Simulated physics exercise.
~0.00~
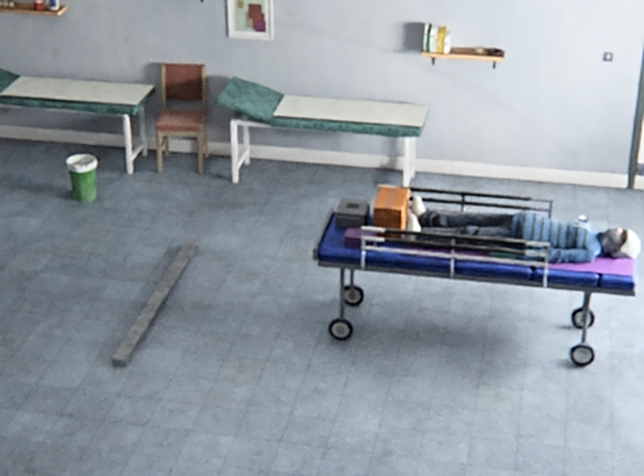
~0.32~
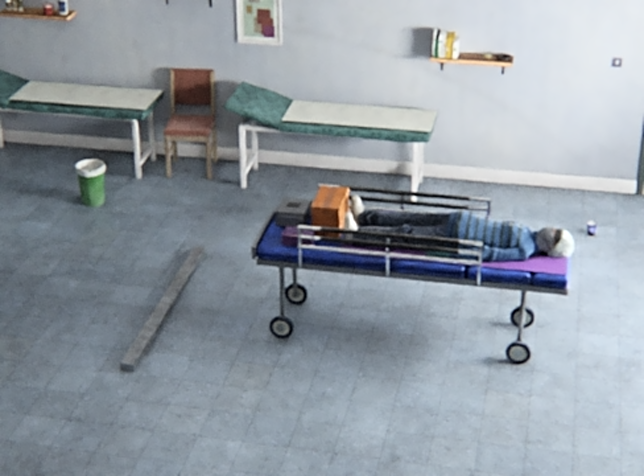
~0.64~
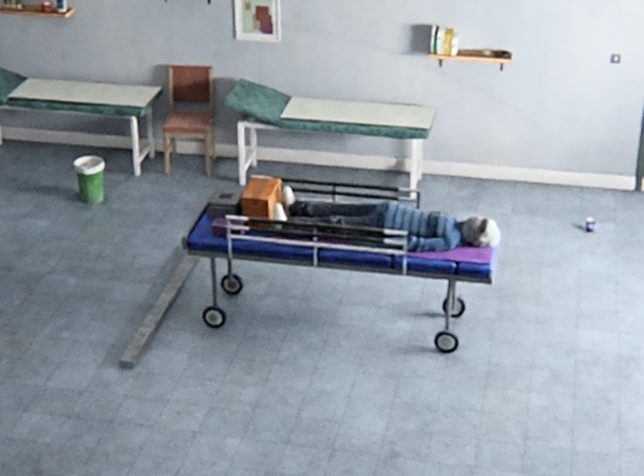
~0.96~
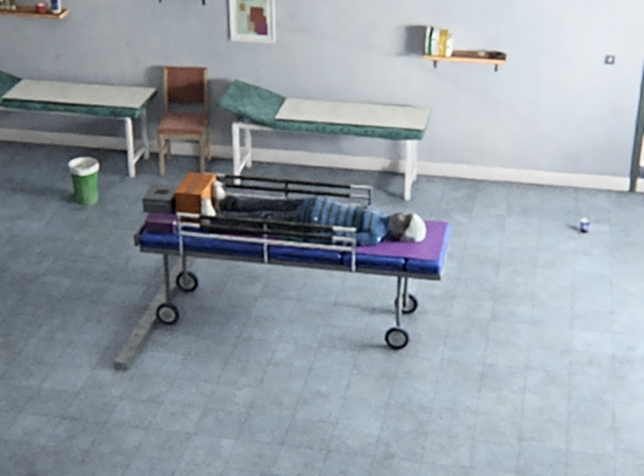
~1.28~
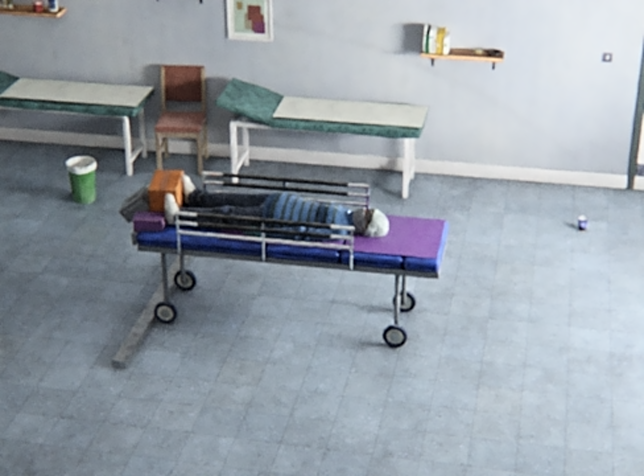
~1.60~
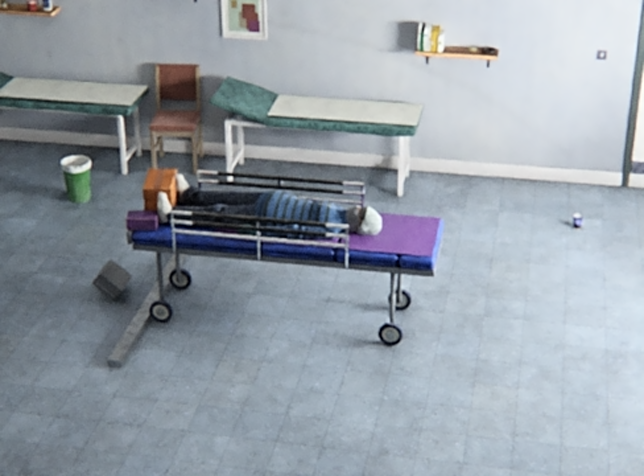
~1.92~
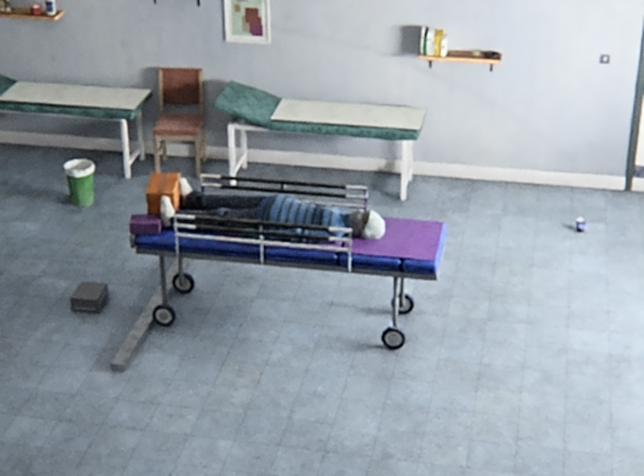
A blue-padded gurney with a purple sheet rolls left across a grey tiled floor, seen from above in a slightly swaying view of a room with green-topped couches along the wall. On it a person in a striped blue top lies with feet to the left, near an orange box, a dark grey case and a small purple box. The gurney reaches a grey sill on the floor and stops short without tilting. The person and the load slide on leftward. The grey case tips off the end, tumbles and lands upside down on the floor, while the person, orange box and purple box stay aboard.
